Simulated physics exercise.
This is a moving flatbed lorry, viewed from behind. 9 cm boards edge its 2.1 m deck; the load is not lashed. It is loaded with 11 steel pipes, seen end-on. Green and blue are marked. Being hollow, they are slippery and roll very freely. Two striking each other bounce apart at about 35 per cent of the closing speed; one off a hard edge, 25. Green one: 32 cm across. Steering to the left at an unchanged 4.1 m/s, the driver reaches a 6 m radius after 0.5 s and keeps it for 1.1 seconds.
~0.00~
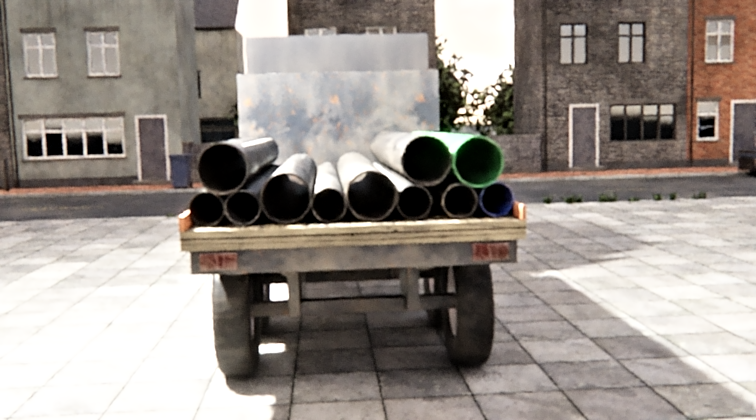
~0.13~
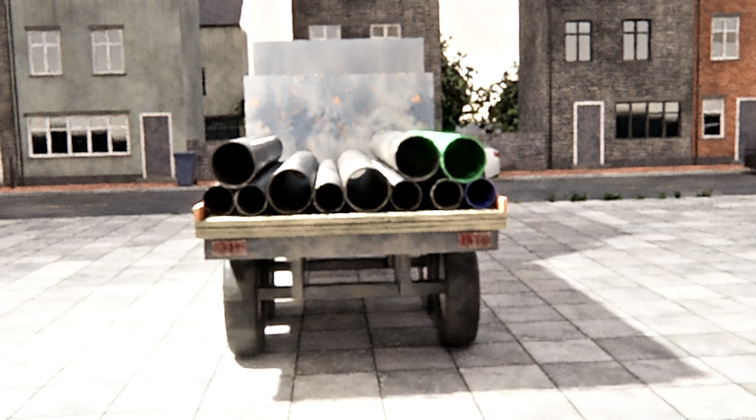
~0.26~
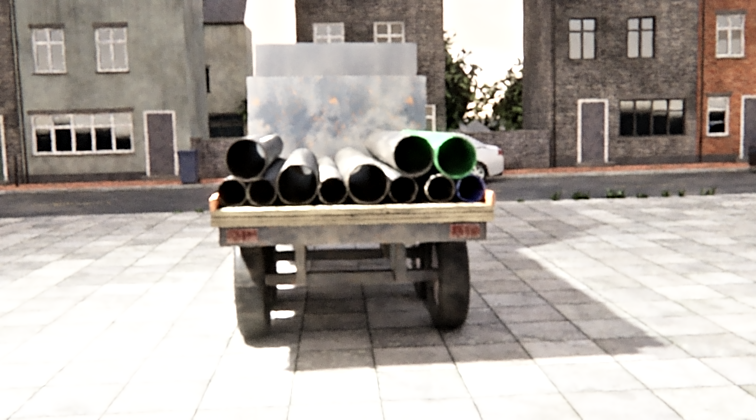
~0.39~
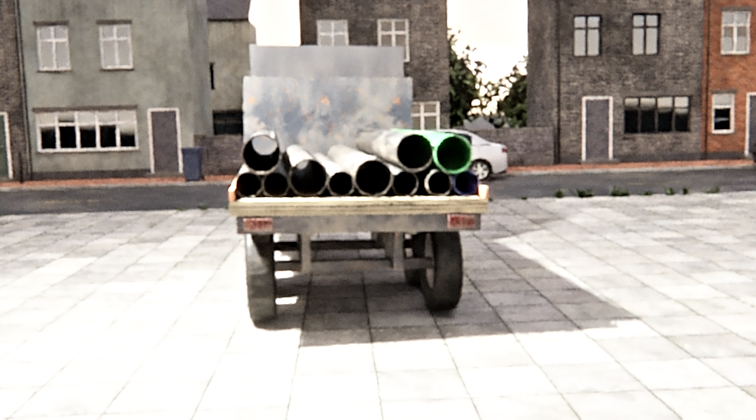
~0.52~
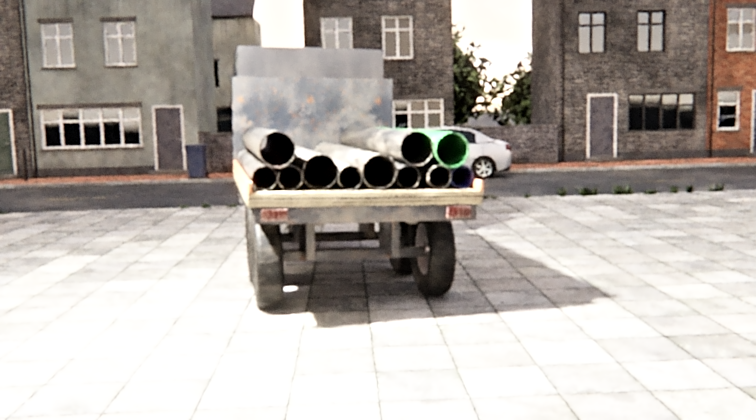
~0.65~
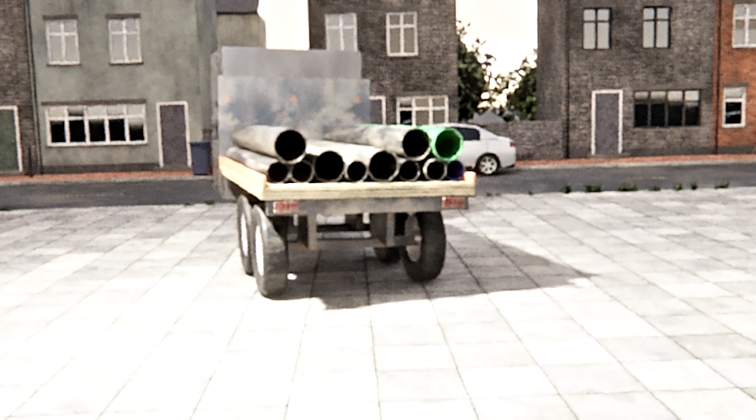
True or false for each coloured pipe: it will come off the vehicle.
Green: True; blue: False.
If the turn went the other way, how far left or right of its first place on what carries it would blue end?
I'd expect some 5 centimetres to the left.
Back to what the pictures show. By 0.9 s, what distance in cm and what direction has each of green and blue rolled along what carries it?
Rightward shift: Green 15 cm, blue 0 cm.
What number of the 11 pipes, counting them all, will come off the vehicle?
Altogether that makes 1.
Then, 0.9 s in, green is up on others, 10 cm from the right edge, rolling right; blue is on the deck, 15 cm from the right edge; 0 off so far.
Then, 1.0 s in, green is up on others, 5 cm from the right edge, rolling right; still the same for blue; 0 off so far.
Then, 1.2 s in, green is over the right board and falling; still the same for blue; 1 off so far.
In the end (2.2 s), green is over the right board and gone; blue is on the deck, 15 cm from the right edge; 1 off so far.
